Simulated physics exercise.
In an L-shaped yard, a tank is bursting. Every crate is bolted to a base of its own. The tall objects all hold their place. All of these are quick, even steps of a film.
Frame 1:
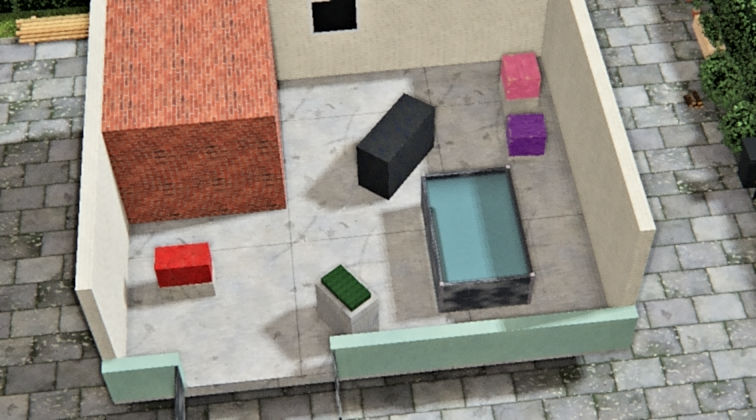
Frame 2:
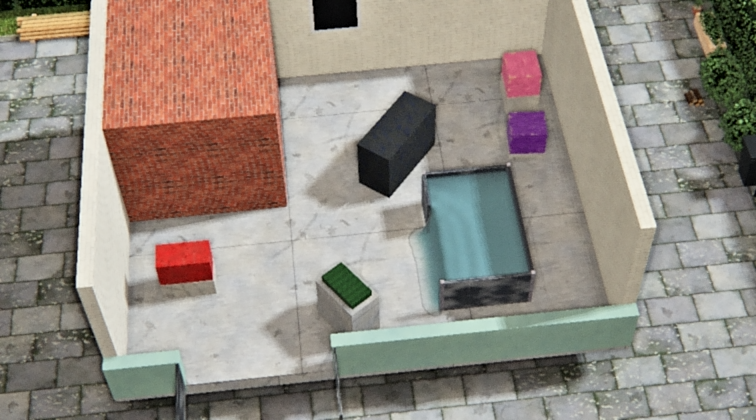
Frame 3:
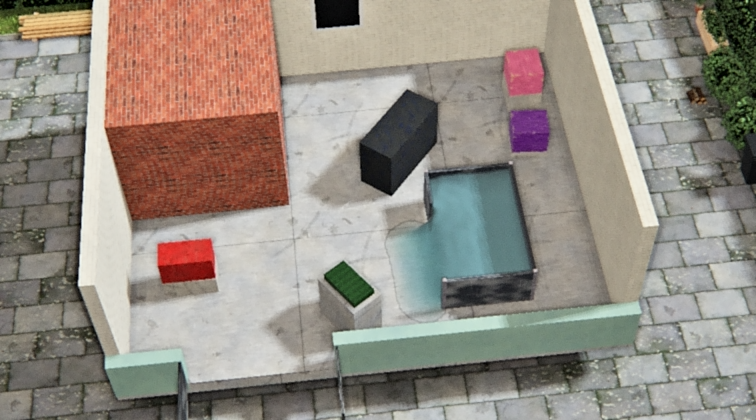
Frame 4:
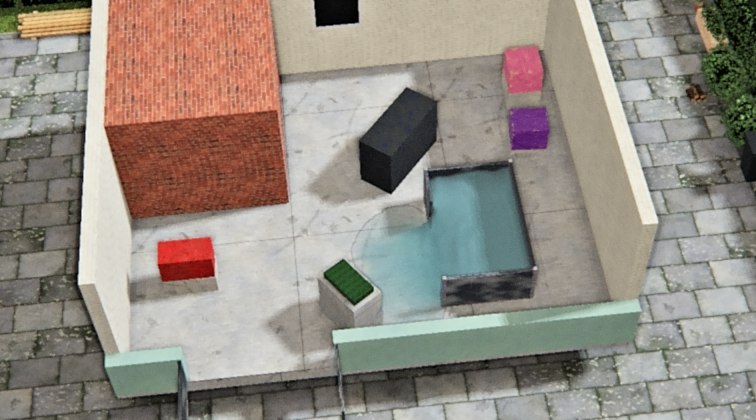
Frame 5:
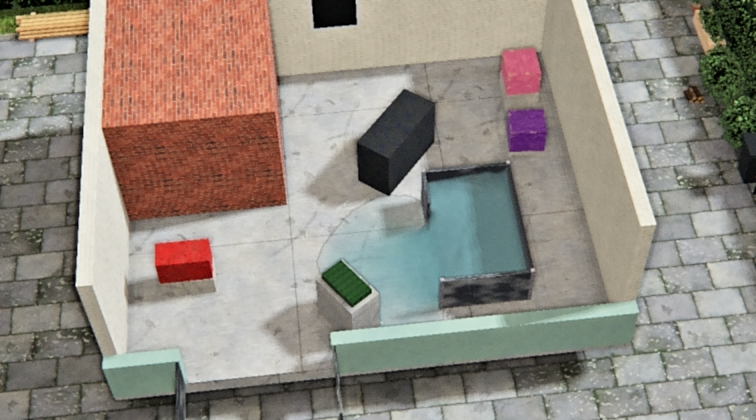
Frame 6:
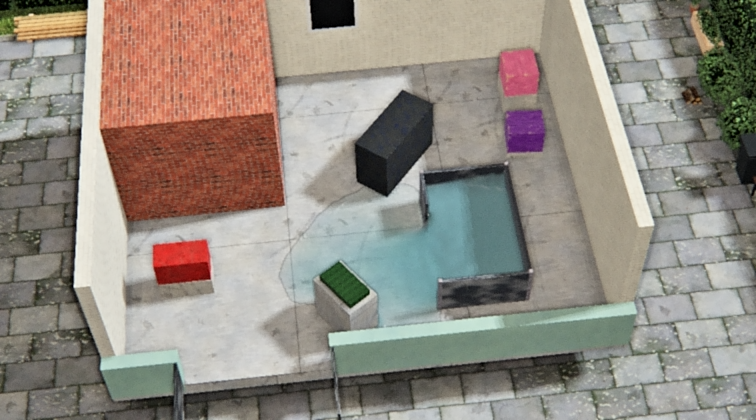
Water bursts from the left side of a dark-walled tank at the right of a walled, paved yard seen from high above. Around it stand a black block, pink and purple boxes at upper right, a large brick block and small red box at left, and a pale green-topped planter in front. The pool spreads leftward across the floor, passing behind the planter, while the blocks stay put and the view barely shifts.
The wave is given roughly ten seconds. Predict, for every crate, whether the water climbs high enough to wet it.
My prediction: The red crate remains dry; the purple crate remains dry; the pink crate remains dry.
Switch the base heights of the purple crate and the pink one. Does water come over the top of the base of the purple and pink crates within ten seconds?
Purple is not reached, pink is not reached.
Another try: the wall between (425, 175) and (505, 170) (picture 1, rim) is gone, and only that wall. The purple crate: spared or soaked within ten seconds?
As far as I can tell, the purple crate is overrun.
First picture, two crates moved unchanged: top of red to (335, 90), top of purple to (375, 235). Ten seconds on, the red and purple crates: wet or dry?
As I see it, the red crate is not reached; meanwhile the purple crate is flooded.
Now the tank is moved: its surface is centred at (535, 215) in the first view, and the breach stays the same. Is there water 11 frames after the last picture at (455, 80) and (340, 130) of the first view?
The first spot is not reached and the second is not reached.
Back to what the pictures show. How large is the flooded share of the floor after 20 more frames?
Close to 55 %.
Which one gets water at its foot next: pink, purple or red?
That's the red-painted one.
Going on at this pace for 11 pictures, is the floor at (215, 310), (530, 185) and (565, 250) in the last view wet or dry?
First inundated, second spared, third spared.
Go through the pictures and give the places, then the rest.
Still water in the water tank at (476, 227), in the first frame.
The front is at (439, 313), out from the gap at (436, 262), in the second frame.
The front is at (395, 233), out from the gap at (439, 261), in the third frame.
The front is at (368, 228), out from the gap at (438, 260), in the fourth frame.
Water pours out at (436, 261) and has run to (323, 261), in the fifth frame.
Water pours out at (434, 263) and has run to (285, 271), in the sixth frame.
A moment on, water covers 35 % of the floor; the red crate water round its plinth, the purple crate not reached, the pink crate not reached.
Next, water covers 45 % of the floor; the red crate water round its plinth, the purple crate not reached, the pink crate not reached.
Then, water covers 55 % of the floor; the red crate water round its plinth, the purple crate not reached, the pink crate not reached.
Later, water covers 75 % of the floor; the red crate water round its plinth, the purple crate water round its plinth, the pink crate not reached.
In the end, water covers 100 % of the floor; the red crate stayed above the water, the purple crate stayed above the water, the pink crate stayed above the water.
